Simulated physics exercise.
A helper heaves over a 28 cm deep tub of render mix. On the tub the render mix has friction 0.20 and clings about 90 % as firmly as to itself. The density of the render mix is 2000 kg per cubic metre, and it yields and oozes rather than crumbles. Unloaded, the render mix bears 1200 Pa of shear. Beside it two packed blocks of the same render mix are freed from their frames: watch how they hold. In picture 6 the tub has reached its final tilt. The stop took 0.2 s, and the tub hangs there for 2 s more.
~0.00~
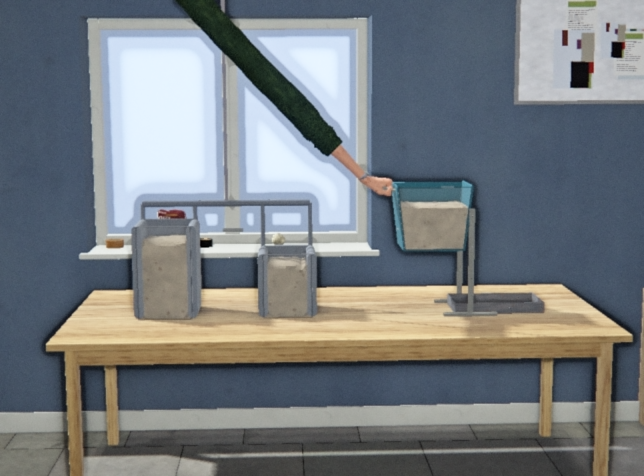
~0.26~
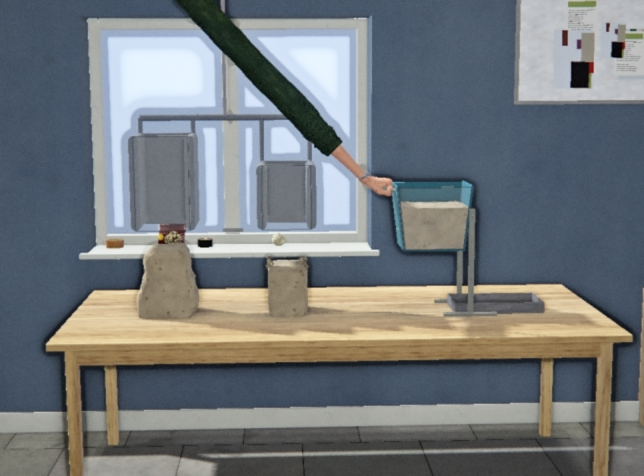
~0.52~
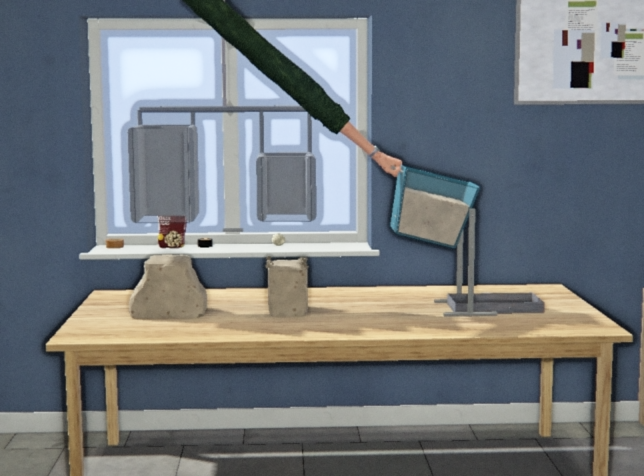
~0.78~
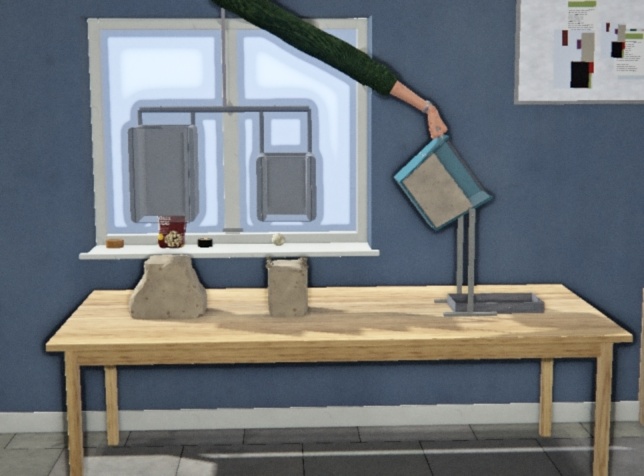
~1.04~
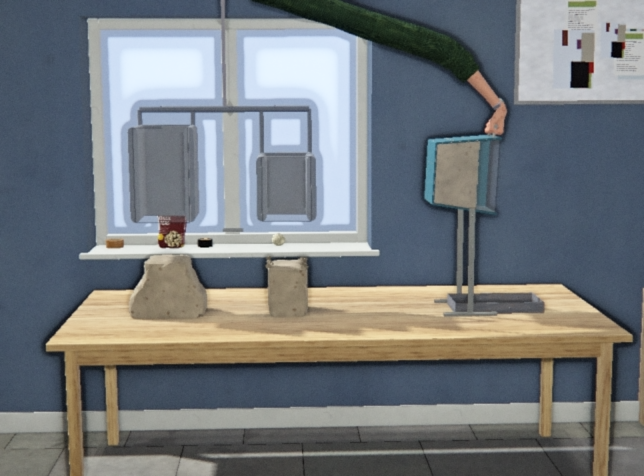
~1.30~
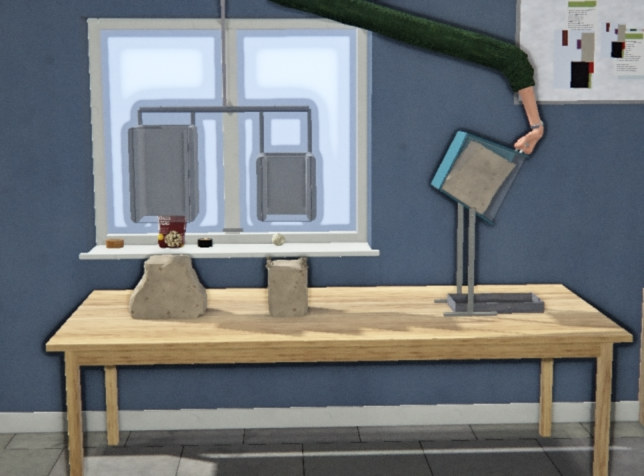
At a wooden table by a window, a frame lifted off two beige blocks and the taller one slumped and widened, then a green-sleeved arm swung a tub of the mix clockwise past upright onto its side.
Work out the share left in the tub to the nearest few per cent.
Expect roughly 7 %.
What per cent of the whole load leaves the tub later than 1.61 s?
About 16 %.
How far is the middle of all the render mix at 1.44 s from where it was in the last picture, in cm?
Roughly 11 cm.
After 1.44 s, the tub is at 117 degrees and holds 71 %.
After 1.61 s, the tub is at 117 degrees and holds 23 %.
After 1.78 s, the tub is at 117 degrees and holds 7 %.
After 1.95 s, the tub is at 117 degrees and holds 7 %.
After 3.30 s, the tub is at 117 degrees and holds 7 %.
